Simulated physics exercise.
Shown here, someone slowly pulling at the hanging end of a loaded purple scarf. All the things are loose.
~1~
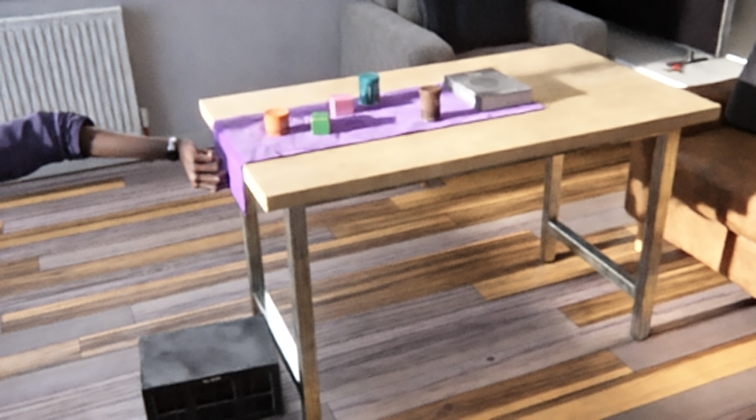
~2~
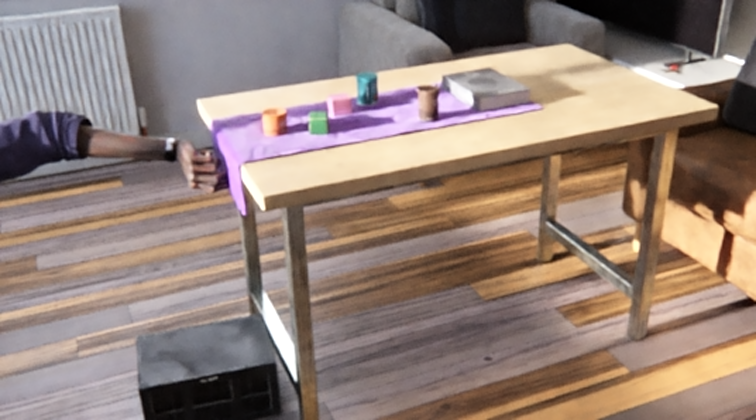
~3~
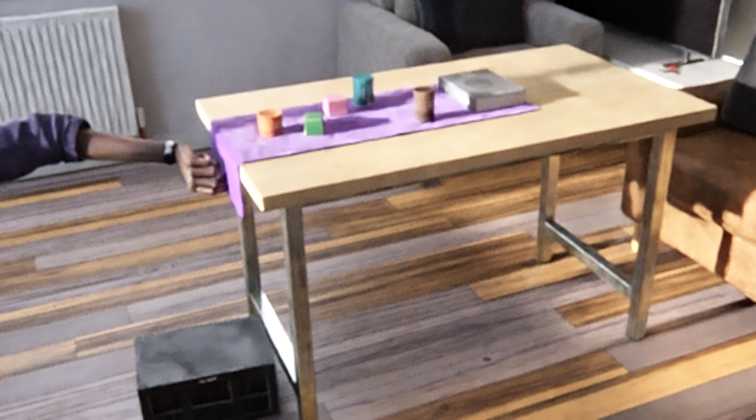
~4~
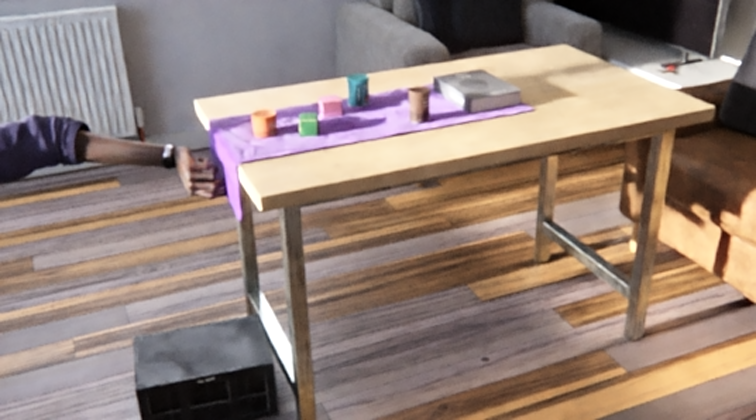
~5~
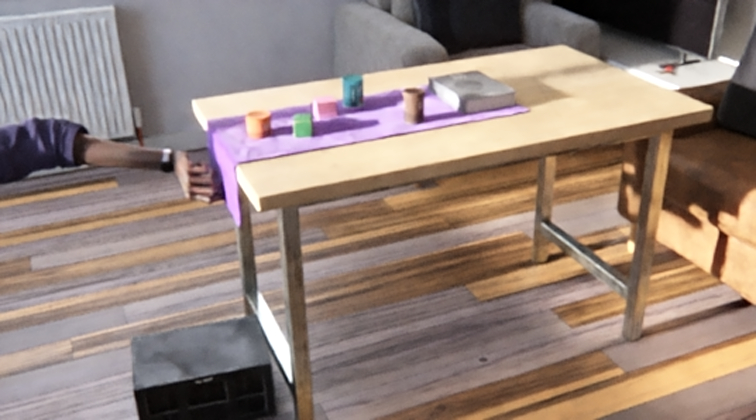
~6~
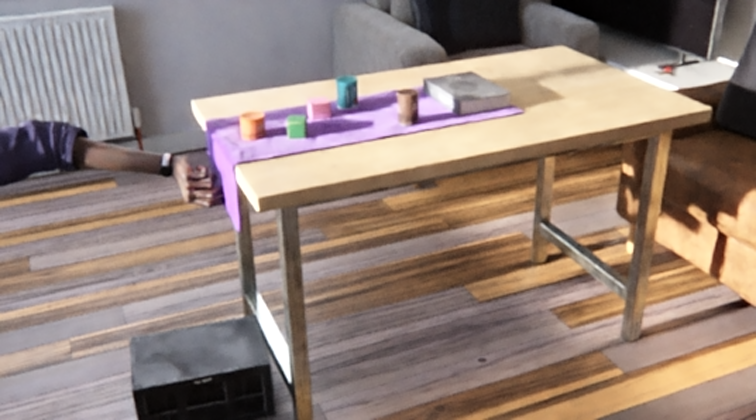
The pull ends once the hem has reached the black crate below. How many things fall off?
The table loses four.
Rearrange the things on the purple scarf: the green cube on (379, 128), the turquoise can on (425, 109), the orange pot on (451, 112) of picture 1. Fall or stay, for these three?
The green cube tumbles off; the turquoise can remains up; the orange pot keeps its place on top.
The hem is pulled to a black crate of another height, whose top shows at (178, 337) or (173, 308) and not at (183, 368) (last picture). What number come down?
Over the edge go 3 and 2.
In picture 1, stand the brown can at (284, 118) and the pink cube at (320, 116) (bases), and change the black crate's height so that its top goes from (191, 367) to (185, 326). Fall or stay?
The brown can falls, the pink cube goes over.
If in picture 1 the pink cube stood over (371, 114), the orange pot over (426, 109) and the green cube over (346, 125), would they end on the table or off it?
The pink cube drops off; the orange pot survives; the green cube drops off.
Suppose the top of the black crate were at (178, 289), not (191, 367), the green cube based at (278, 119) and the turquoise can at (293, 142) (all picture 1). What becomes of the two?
The green cube falls; the turquoise can goes over.
Early on, hem near (229, 241); orange pot gone.
Midway, hem near (232, 290); orange pot and green cube gone.
Near the end, hem near (235, 327); orange pot, green cube, pink cube and turquoise can gone.
Finally, hem on the crate; orange pot, green cube, pink cube and turquoise can gone. The count of fallen things is four.
